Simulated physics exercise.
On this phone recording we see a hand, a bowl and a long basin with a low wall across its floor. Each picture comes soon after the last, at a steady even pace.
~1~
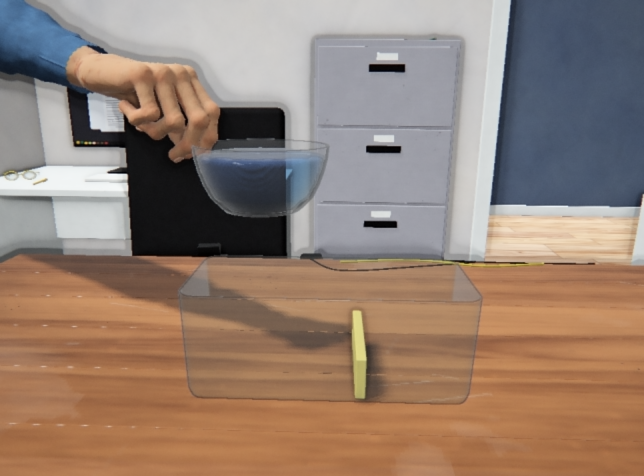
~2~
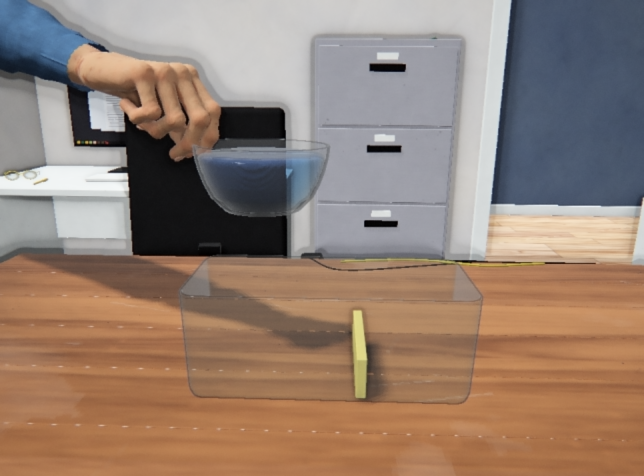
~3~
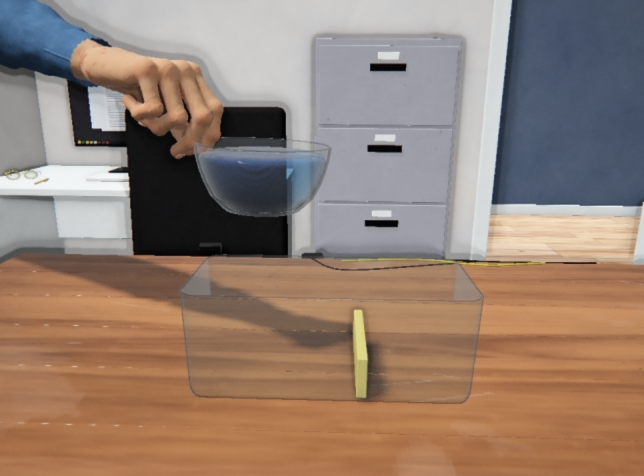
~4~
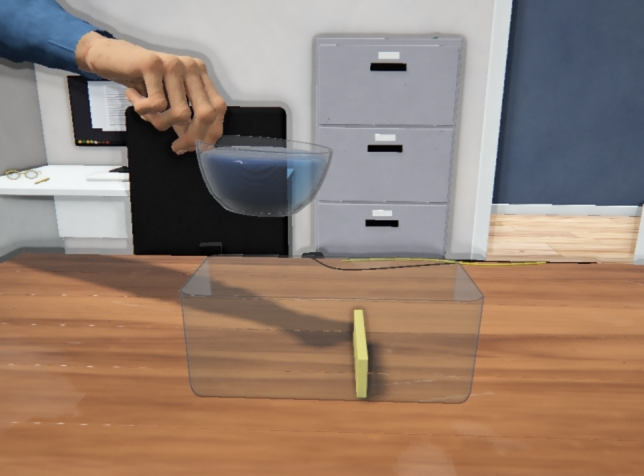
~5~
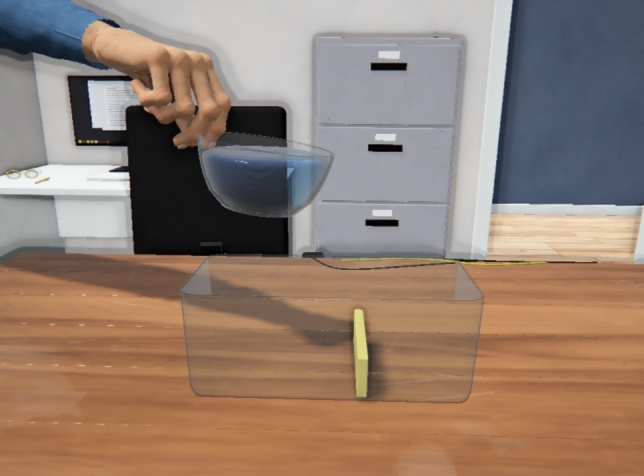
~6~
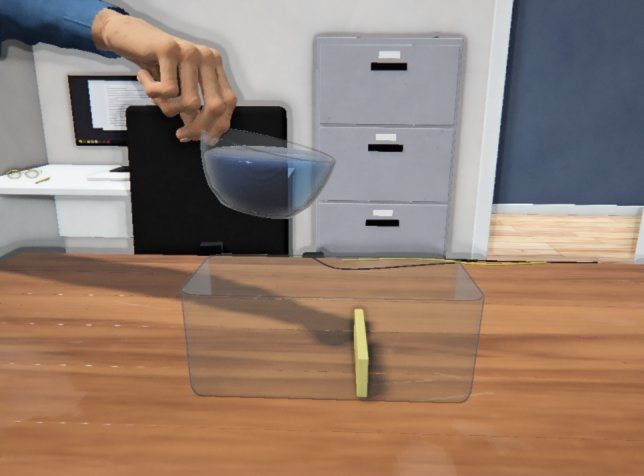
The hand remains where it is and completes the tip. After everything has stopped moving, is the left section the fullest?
No, the right one is.
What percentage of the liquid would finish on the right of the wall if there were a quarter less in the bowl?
Roughly 60 in a hundred.
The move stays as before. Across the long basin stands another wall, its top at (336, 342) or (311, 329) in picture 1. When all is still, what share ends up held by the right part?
In order, 80 and 95 in a hundred.
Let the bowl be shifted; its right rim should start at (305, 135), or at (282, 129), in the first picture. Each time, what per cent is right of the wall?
45 and 15 in a hundred.
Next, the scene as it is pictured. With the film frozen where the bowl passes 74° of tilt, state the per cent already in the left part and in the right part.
So the left part has 0 percent, while the right part has 20.
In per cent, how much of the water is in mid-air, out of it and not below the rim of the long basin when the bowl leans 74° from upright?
40 per cent.
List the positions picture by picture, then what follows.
Tilt 0°; pouring edge (328, 148); surface from (200, 154) to (326, 155); the long basin's rim runs from (193, 275) to (469, 280); the wall's top is at (359, 334), in the first picture.
Tilt 1°; pouring edge (329, 148); surface from (201, 154) to (326, 156), in the second picture.
Tilt 2°; pouring edge (330, 149); surface from (202, 152) to (327, 156), in the third picture.
Tilt 5°; pouring edge (332, 152); surface from (204, 151) to (328, 157), in the fourth picture.
Tilt 9°; pouring edge (333, 157); surface from (205, 150) to (330, 158), in the fifth picture.
Tilt 13°; pouring edge (335, 162); surface from (208, 150) to (333, 159), in the sixth picture.
A moment on, the tilt is 74° and 39 per cent is still to pour, 2 is left of the wall and 21 right of it.
Next, the tilt is 104° and 2 per cent is still to pour, 26 is left of the wall and 67 right of it.
Then the tilt is 105° and 0 per cent is still to pour, 34 is left of the wall and 66 right of it.
Later the tilt is 105° and 0 per cent is still to pour, 34 is left of the wall and 66 right of it.
In the end 34 per cent lies left of the wall, 66 right of it and 0 outside.
